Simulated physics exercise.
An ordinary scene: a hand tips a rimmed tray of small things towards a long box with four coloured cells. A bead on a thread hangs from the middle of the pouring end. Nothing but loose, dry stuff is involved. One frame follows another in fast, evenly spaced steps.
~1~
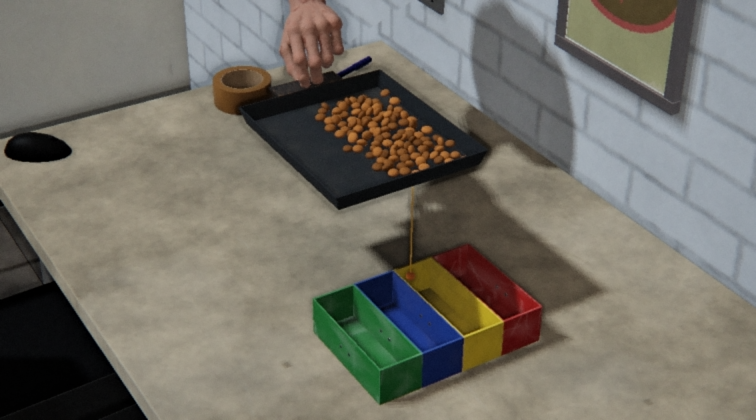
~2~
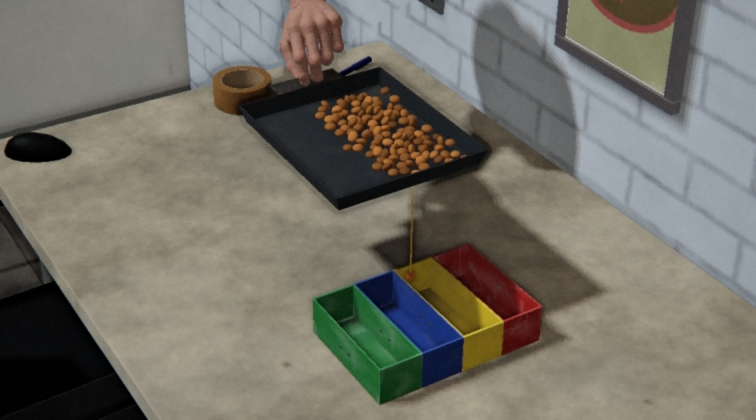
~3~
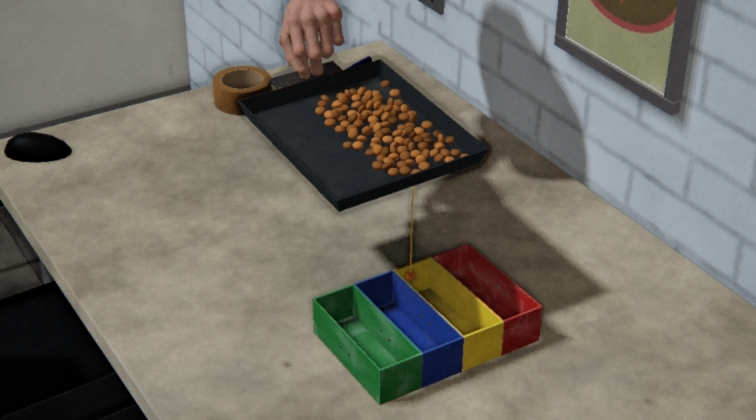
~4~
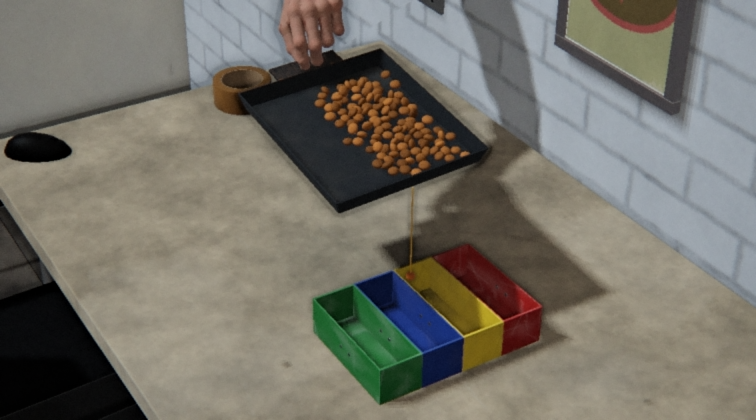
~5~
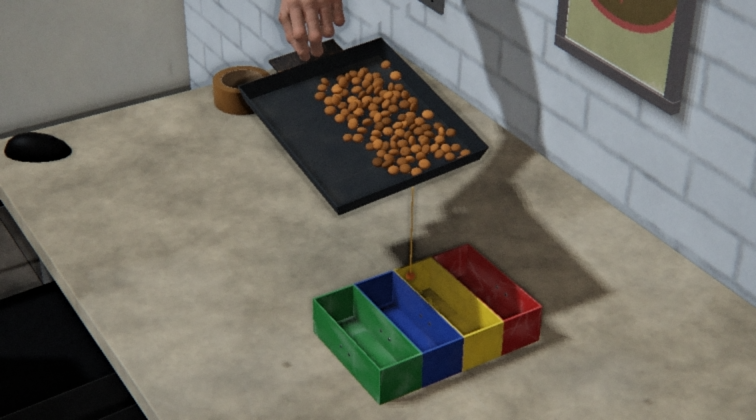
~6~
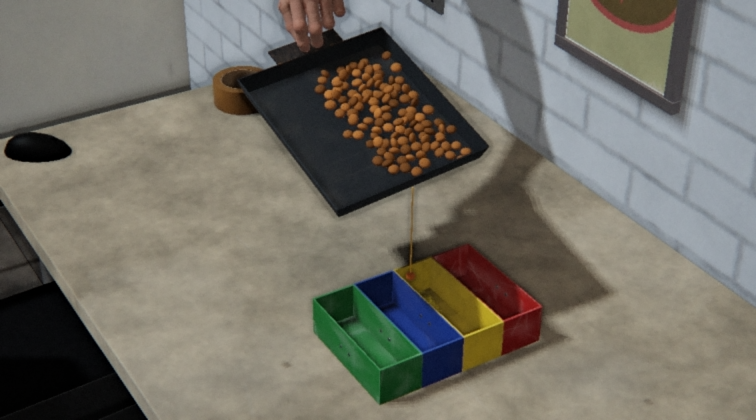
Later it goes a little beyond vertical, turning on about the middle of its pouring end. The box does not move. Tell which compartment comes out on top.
It is green that comes out on top.
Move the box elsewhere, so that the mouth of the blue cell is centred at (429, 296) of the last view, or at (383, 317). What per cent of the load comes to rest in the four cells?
Some 40 percent, followed by some 100 percent.
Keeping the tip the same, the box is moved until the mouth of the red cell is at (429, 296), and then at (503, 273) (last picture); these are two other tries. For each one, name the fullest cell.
First: Blue. Second: That green cell.
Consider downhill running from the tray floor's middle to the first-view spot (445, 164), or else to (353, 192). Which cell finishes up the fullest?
In order, it comes out as that red cell and the green one.
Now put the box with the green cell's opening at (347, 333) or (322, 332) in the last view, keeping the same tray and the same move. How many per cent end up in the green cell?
Around 50 and around 20 per cent, in that order.
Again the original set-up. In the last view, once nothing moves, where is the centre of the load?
(370, 351).
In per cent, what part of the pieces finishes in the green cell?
About 60 per cent.
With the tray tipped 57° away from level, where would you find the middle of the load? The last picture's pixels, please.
Look around (383, 177) in the last picture.
Soon after the last picture, tray tipped steeply; nearly all on the tray; a stray few falling or outside the box.
A little later, tray tipped right over; about a third on the tray; about a quarter in the green cell; a small part in the blue cell; about a quarter falling or outside the box.
Later still, tray tipped past a quarter turn; about two thirds in the green cell; about a quarter in the blue cell; a stray few in the yellow cell; a small part falling or outside the box.
At rest, tray tipped past a quarter turn; about two thirds in the green cell; about a quarter in the blue cell; a stray few in the yellow cell; none in the red cell; a small part outside the box.
